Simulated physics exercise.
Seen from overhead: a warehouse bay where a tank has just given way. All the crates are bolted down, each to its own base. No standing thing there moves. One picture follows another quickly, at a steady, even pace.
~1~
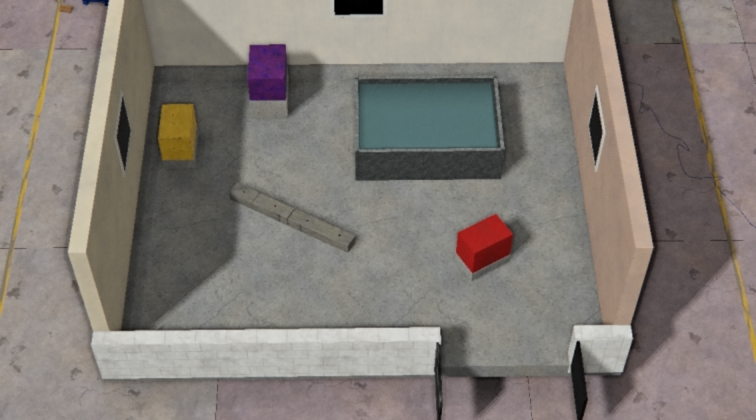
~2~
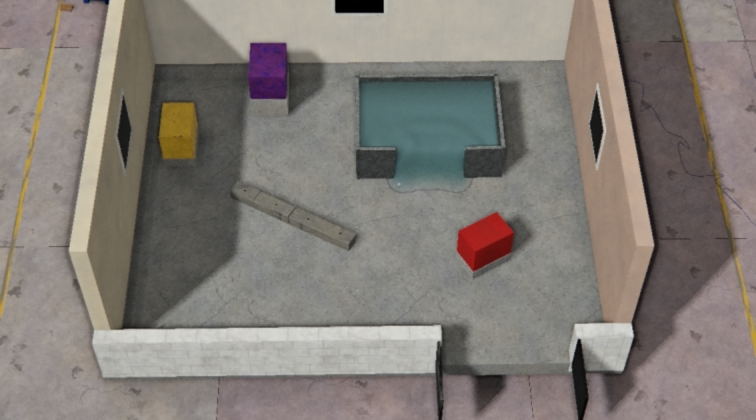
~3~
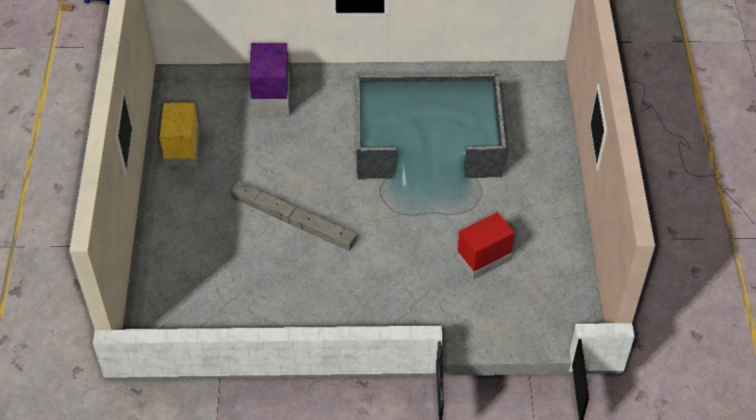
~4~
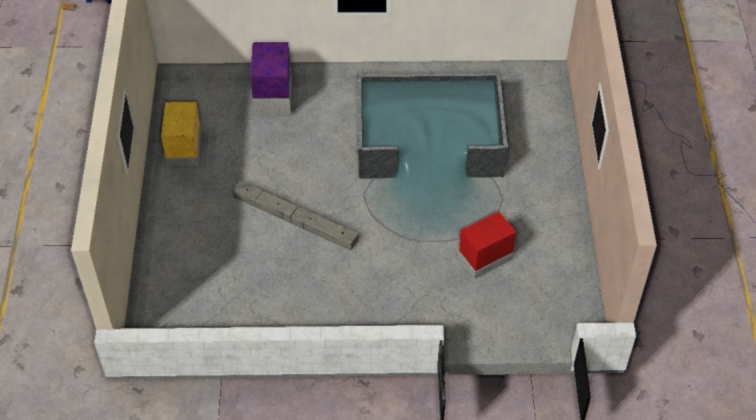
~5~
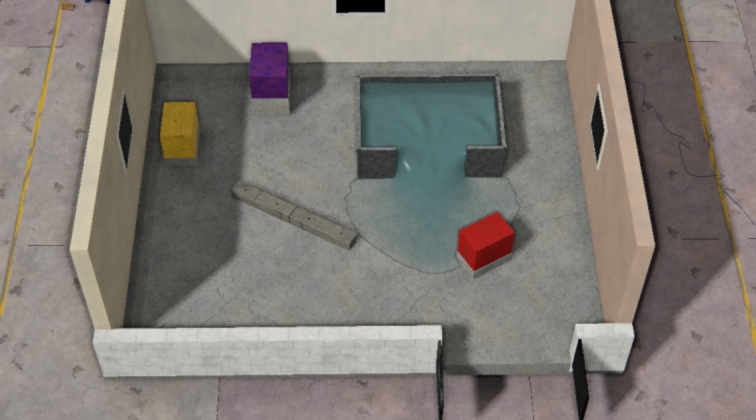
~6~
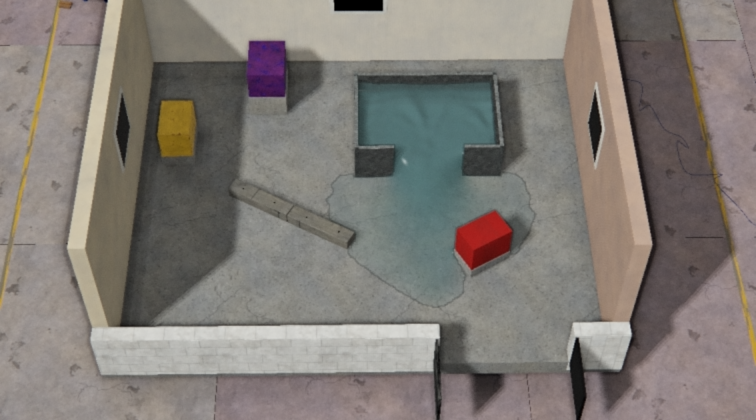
At first, still water fills a rectangular tank in a walled bay with purple, yellow and red blocks and a low slanting barrier. Then the tank's near side opens and water pours through the gap, spreading across the floor in a widening pool that surrounds the red block and reaches the barrier's right end.
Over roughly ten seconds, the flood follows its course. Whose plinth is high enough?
The purple crate avoids any dampness from the water; the yellow crate avoids any dampness from the water; the red crate gets dampened by the water.
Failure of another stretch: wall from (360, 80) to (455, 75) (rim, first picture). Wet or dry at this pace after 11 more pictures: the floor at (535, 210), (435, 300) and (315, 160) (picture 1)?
As listed: Free of water, dry, covered.
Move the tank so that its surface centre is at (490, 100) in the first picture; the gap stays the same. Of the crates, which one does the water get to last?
Last: The purple-painted one.
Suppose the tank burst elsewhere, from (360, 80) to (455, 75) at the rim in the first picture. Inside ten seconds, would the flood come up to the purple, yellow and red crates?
In that case the purple crate is never flooded, the yellow crate is never flooded and the red crate is never flooded.
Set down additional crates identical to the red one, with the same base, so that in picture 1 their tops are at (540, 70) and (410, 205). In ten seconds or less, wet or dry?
First is never reached; second is reached.
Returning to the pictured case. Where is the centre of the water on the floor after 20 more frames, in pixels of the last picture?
Close to (396, 222), I reckon.
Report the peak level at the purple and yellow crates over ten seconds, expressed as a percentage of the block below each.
20 and 70 per cent, roughly.
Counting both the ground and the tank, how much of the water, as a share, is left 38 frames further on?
The share not yet gone is roughly 86 percent.
A moment on, water covers 25 % of the floor; the purple crate not reached, the yellow crate not reached, the red crate water round its plinth.
Next, water covers 30 % of the floor; the purple crate not reached, the yellow crate not reached, the red crate water round its plinth.
Then, water covers 50 % of the floor; the purple crate not reached, the yellow crate not reached, the red crate water round its plinth.
Later, water covers 70 % of the floor; the purple crate water round its plinth, the yellow crate water round its plinth, the red crate water round its plinth.
In the end, water covers 95 % of the floor; the purple crate stayed above the water, the yellow crate stayed above the water, the red crate was topped.
